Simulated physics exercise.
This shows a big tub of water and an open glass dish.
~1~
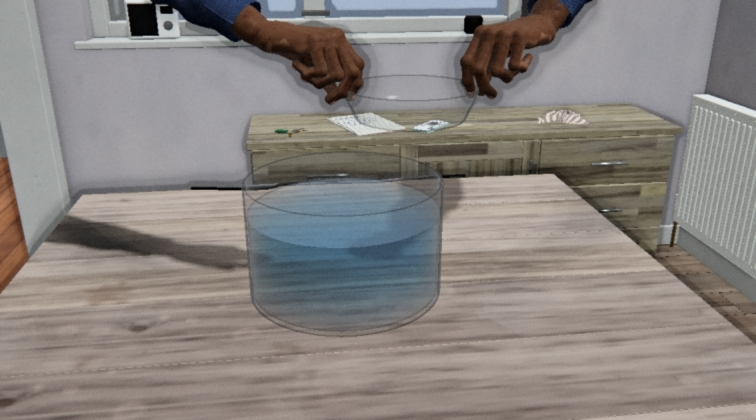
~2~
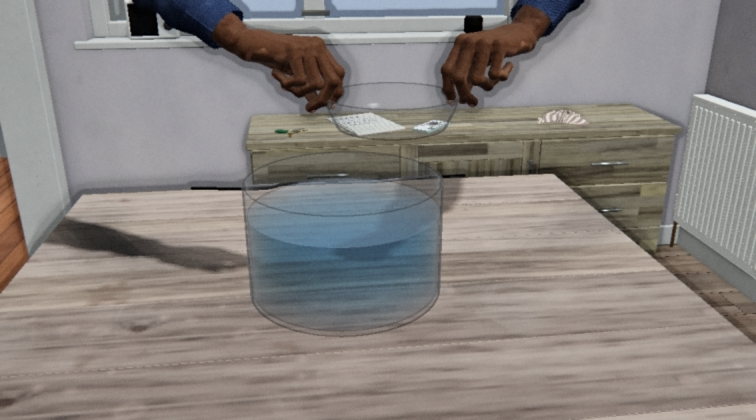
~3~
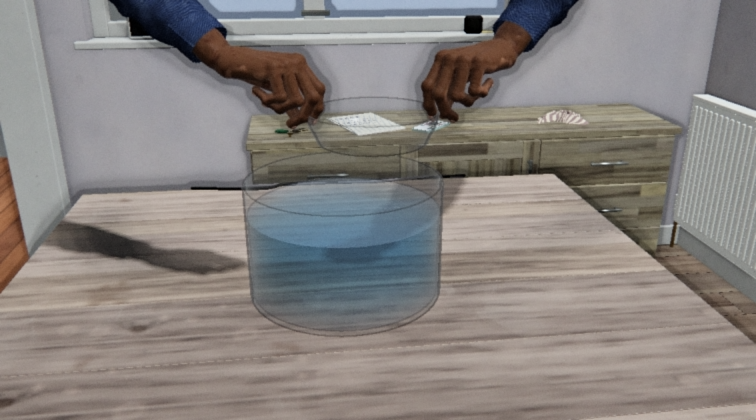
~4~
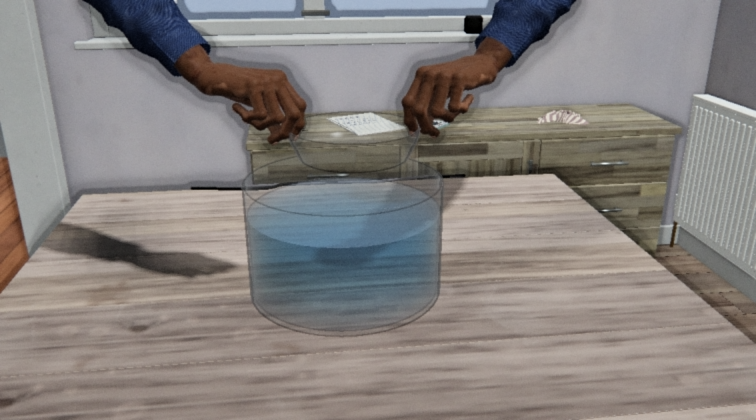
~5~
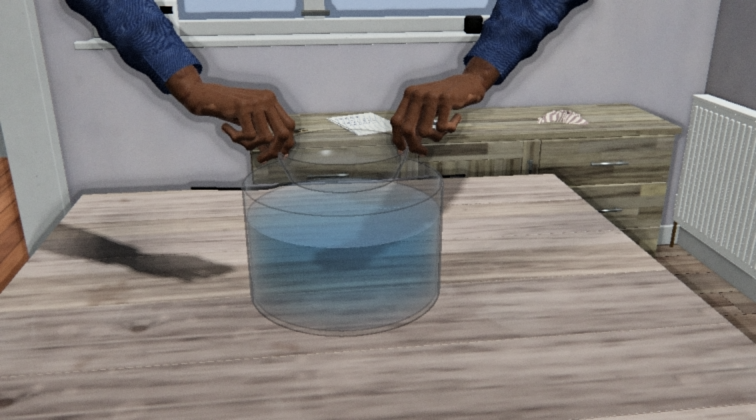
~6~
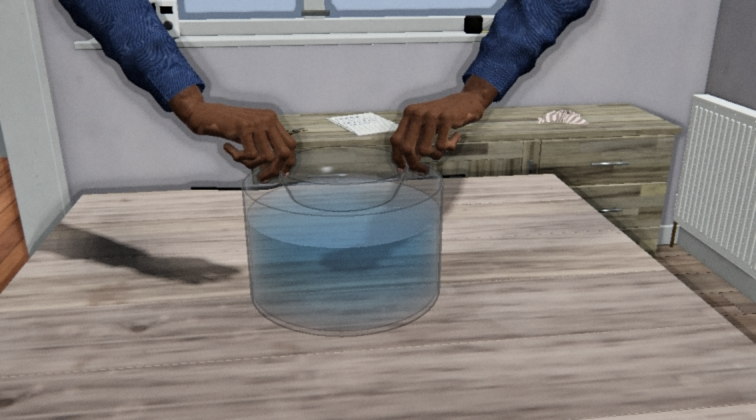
At the start, two hands hold an empty, clear glass dish by its rim above a big tub of blue water on a wooden table. The hands lower the dish steadily, drifting slightly left as it descends. By the end, the dish is at the tub's opening, just over the water's surface.
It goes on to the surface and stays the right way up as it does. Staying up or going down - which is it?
It remains up.
Soon after, the dish dips into the water.
Later, it bobs and steadies.
In the end, the dish floats with about half of its side showing.
